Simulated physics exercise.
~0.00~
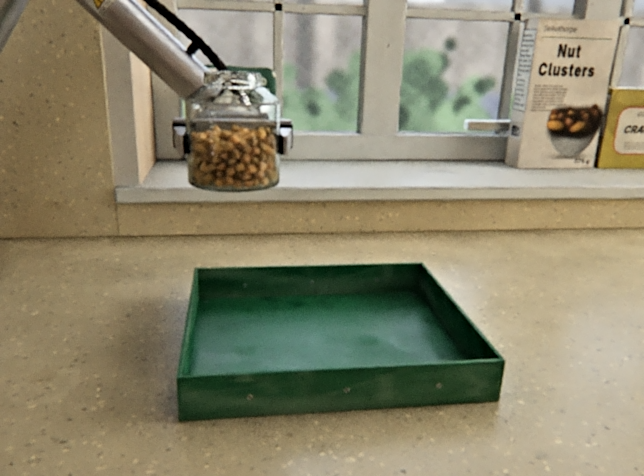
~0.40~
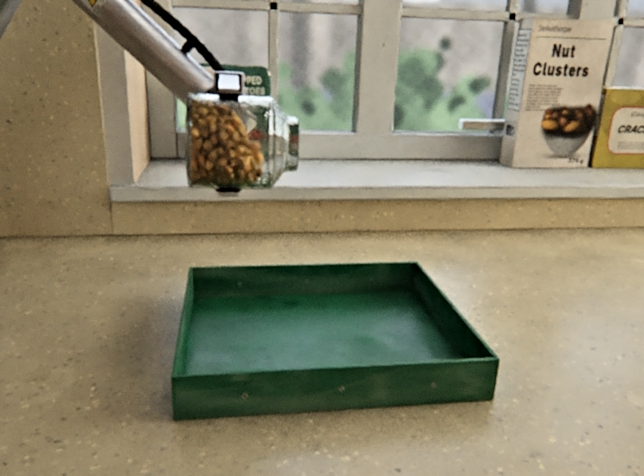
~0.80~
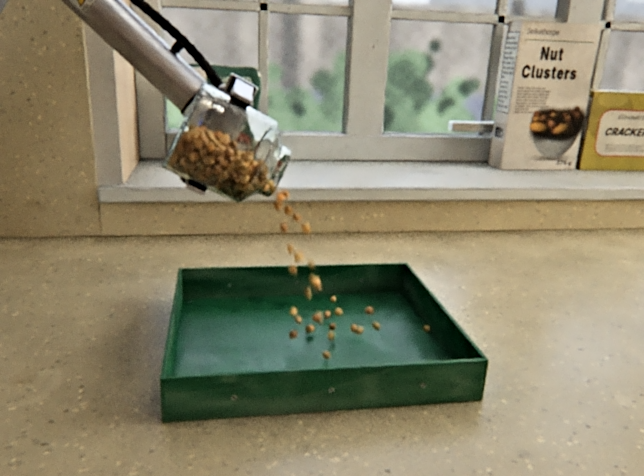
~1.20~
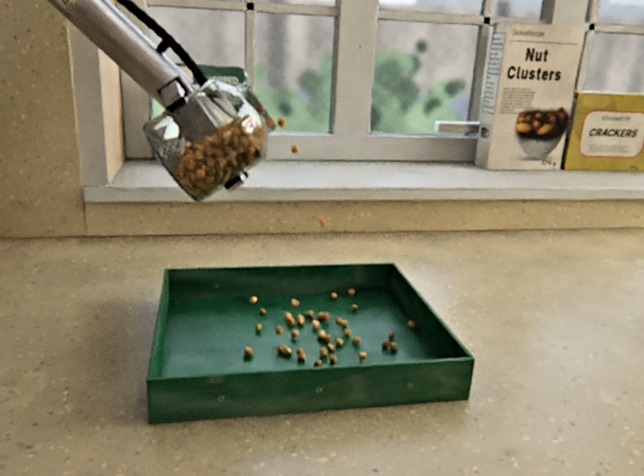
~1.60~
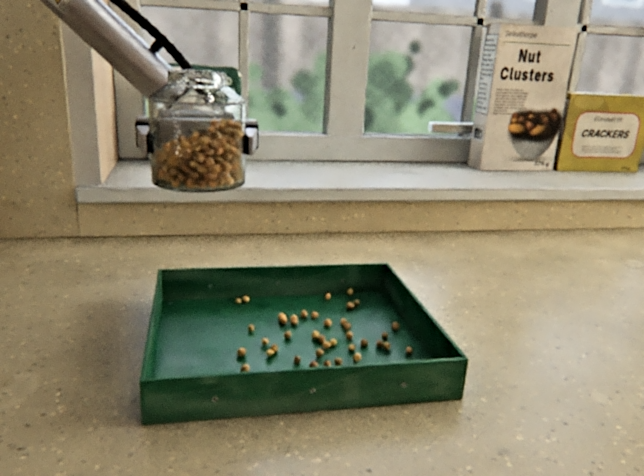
To begin with, a robot arm holds a glass jar of dried chickpeas upright above a speckled counter, with an empty green tray below and a window behind. The arm turns the jar onto its side, and the chickpeas shift within it. It then tips the mouth downward to the right, and a thin stream of chickpeas falls and scatters across the tray. Next the jar swings back toward upright as a last few pieces drop. Finally the jar stands upright in the arm's grip, still holding most of its chickpeas, while a small scattering rests in the tray.
